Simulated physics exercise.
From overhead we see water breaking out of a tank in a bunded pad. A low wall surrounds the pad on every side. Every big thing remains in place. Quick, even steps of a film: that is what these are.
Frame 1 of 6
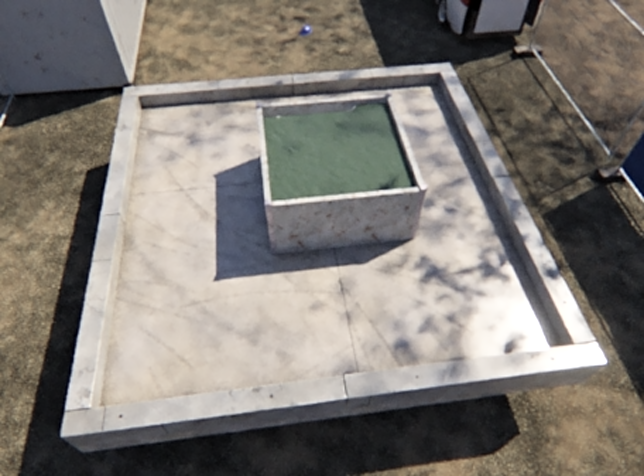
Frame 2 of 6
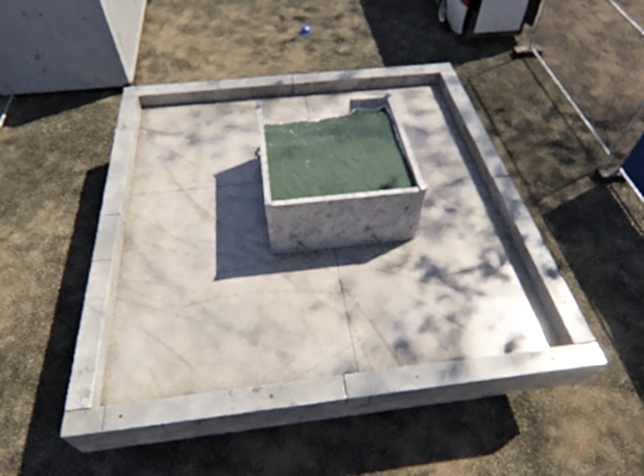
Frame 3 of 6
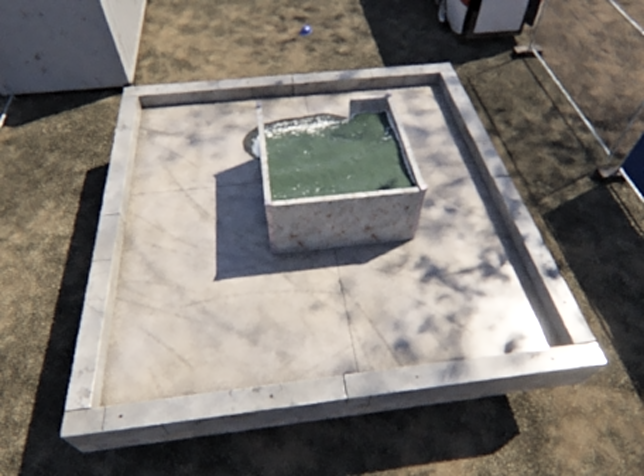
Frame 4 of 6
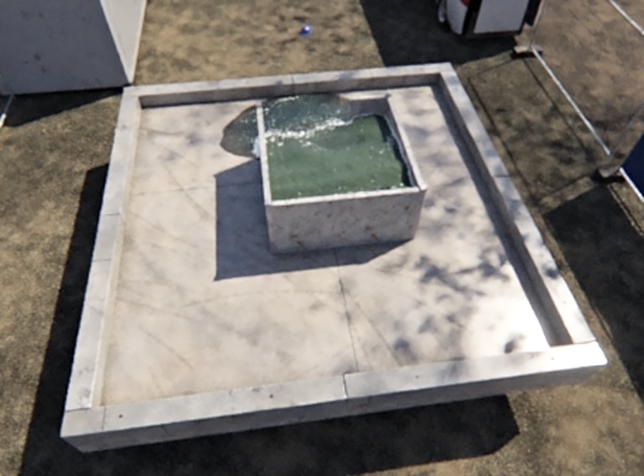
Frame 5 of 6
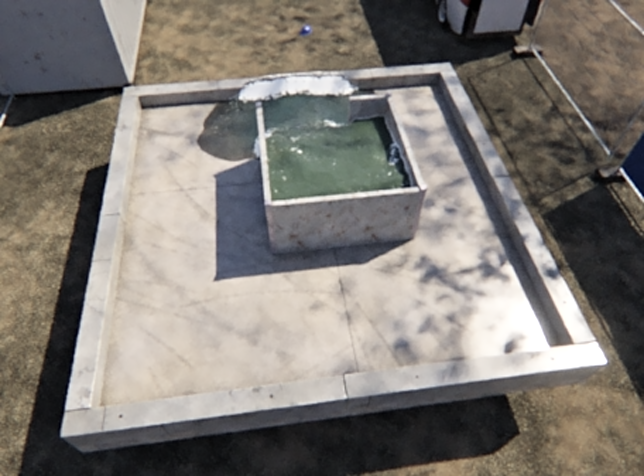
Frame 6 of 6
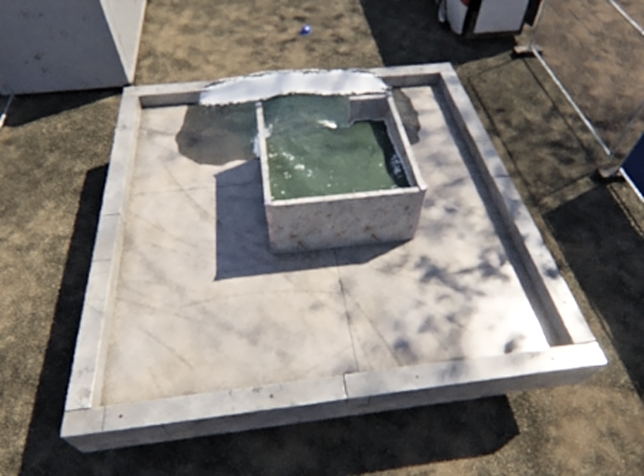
On a pale, low-walled square pad seen from above, a small tank of green water sat still, then water broke out through its far side, spreading toward the back wall and leftward in a foamy sheet.
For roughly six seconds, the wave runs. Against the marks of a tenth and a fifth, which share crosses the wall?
My read: A high spill, beyond one fifth.
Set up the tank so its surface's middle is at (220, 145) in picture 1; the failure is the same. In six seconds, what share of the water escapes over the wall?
Near 30 in a hundred, I reckon.
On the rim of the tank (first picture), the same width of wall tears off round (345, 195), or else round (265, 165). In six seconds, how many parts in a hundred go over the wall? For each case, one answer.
Near 18 and 18 in a hundred.
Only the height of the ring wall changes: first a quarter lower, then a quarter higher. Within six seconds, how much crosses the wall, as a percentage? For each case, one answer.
In turn 38 and 14 per cent.
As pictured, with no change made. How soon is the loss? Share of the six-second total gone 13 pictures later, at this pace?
Estimate: 90 %.
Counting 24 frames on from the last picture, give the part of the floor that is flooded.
It comes to 85 per cent.
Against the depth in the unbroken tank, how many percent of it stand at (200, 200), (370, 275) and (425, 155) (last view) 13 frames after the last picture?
Respectively 2, 0 and 6 per cent.
A moment on, water covers 25 % of the floor; the low wall has let 3 % over.
Next, water covers 25 % of the floor; the low wall has let 9 % over.
Then, water covers 45 % of the floor; the low wall has let 22 % over.
Later, water covers 70 % of the floor; the low wall has let 25 % over.
In the end, water covers 80 % of the floor; the low wall has let 25 % over.
